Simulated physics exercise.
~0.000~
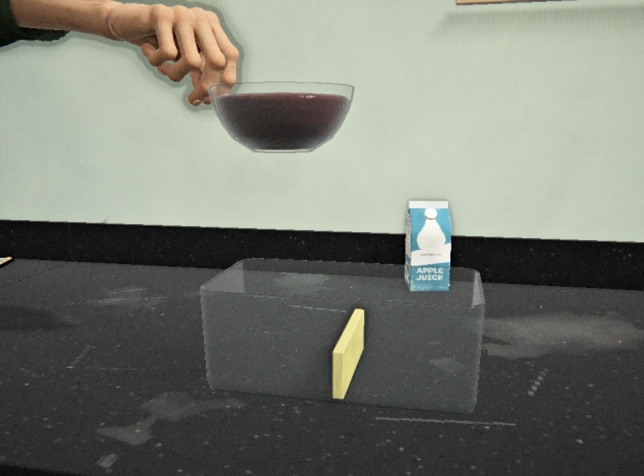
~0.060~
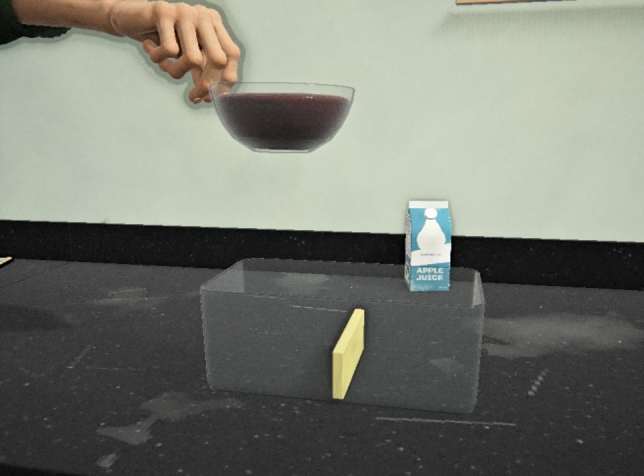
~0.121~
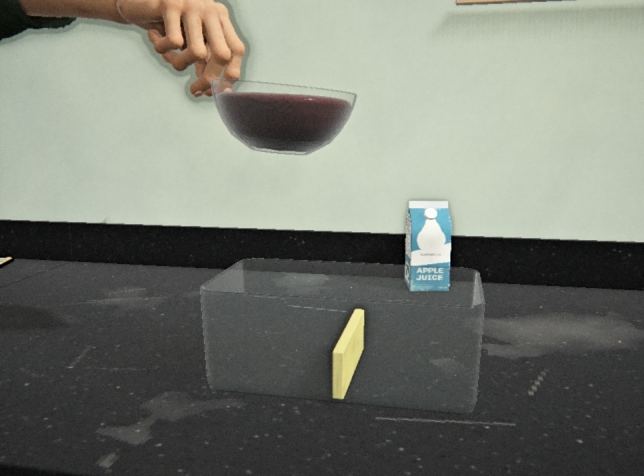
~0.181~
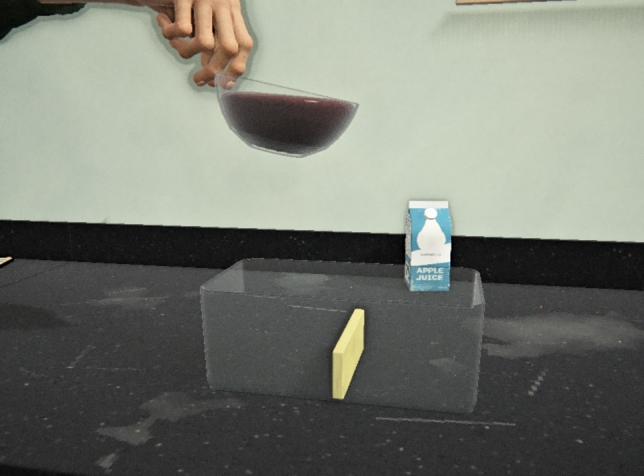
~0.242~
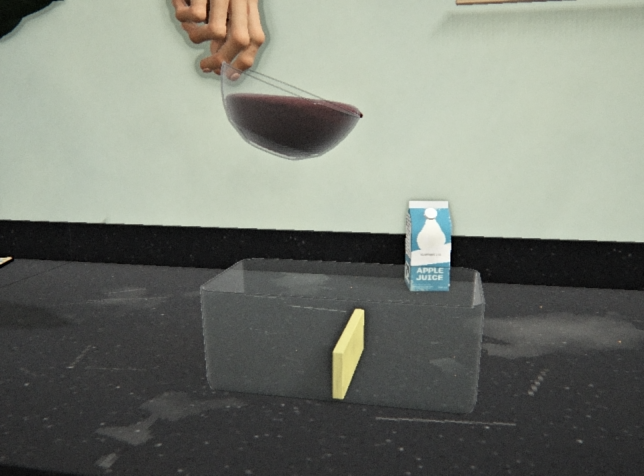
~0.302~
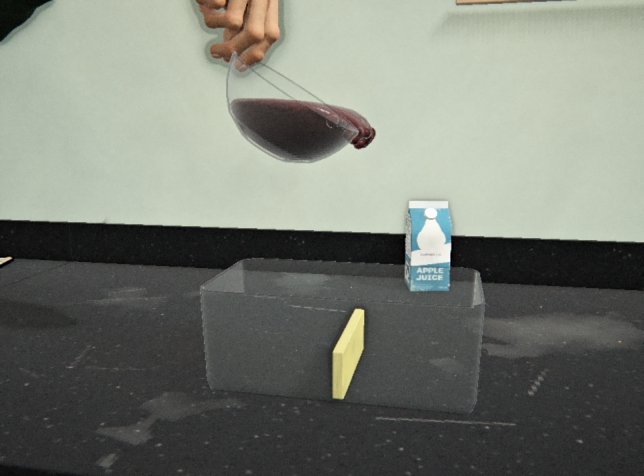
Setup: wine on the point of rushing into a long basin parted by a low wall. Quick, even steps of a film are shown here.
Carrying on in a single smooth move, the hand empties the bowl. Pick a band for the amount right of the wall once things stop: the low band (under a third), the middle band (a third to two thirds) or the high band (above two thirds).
The high band.
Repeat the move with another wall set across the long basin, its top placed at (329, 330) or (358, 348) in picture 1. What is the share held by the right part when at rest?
I'd expect near 90 percent the first time and near 65 percent the next.
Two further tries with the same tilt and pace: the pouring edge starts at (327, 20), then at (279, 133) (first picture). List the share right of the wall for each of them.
80 %, 15 %.
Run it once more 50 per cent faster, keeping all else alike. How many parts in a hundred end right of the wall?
About 75 per cent.
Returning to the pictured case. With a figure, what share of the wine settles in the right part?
85 % or thereabouts.
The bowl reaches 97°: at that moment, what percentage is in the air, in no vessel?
Somewhere around 40 per cent of it.
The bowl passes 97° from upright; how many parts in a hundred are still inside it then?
5 %.
By 0.61 s the tilt is 97° and 6 per cent is still to pour, 0 is left of the wall and 56 right of it.
By 0.84 s the tilt is 117° and 0 per cent is still to pour, 11 is left of the wall and 83 right of it.
By 1.08 s the tilt is 117° and 0 per cent is still to pour, 13 is left of the wall and 83 right of it.
By 1.34 s the tilt is 117° and 0 per cent is still to pour, 13 is left of the wall and 83 right of it.
At rest 13 per cent lies left of the wall, 83 right of it and 3 outside.
